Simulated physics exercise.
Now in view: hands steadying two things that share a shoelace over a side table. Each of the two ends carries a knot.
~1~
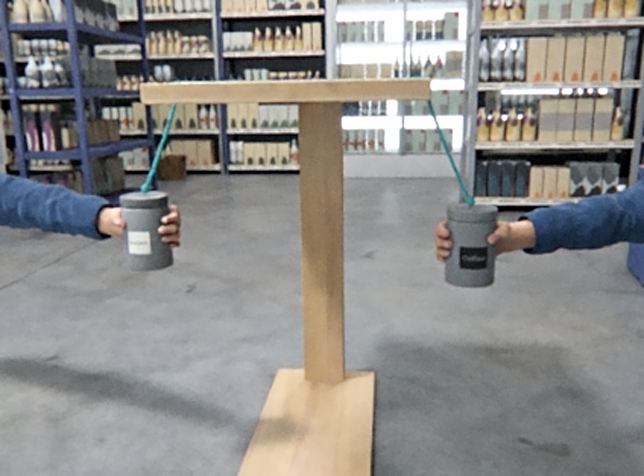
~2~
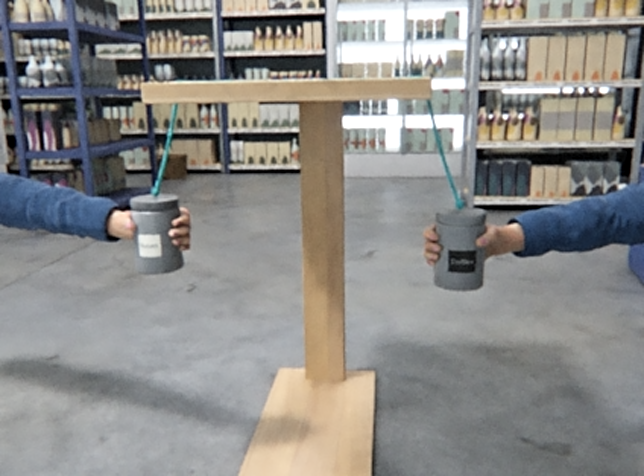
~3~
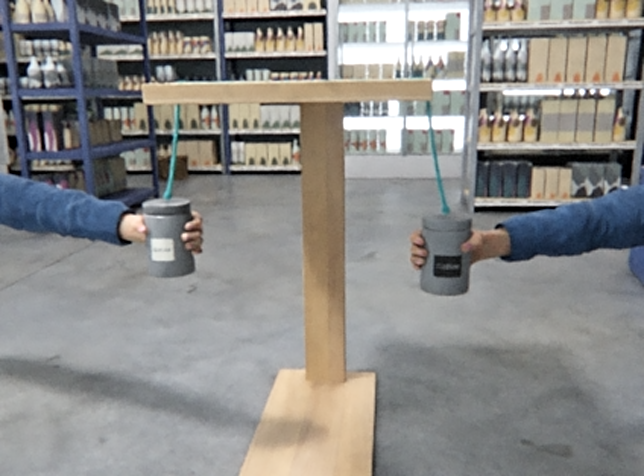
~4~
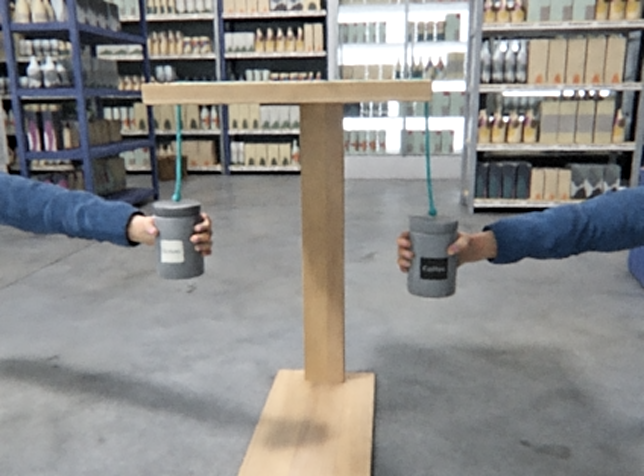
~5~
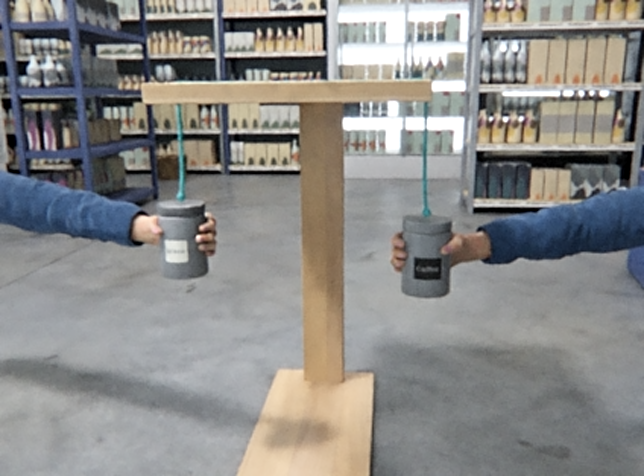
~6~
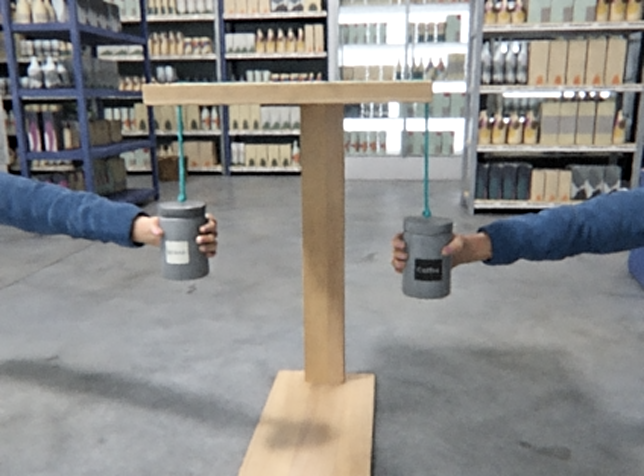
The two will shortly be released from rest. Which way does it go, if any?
It never starts moving.
Then, 0.56 s on from there, left jar still level near (192, 241); right jar still level near (418, 257).
Then, 1.30 s on from there, left jar still level near (187, 240); right jar still level near (424, 257).
In the end, left jar still level near (187, 240); right jar still level near (420, 257). The shoelace hangs still.
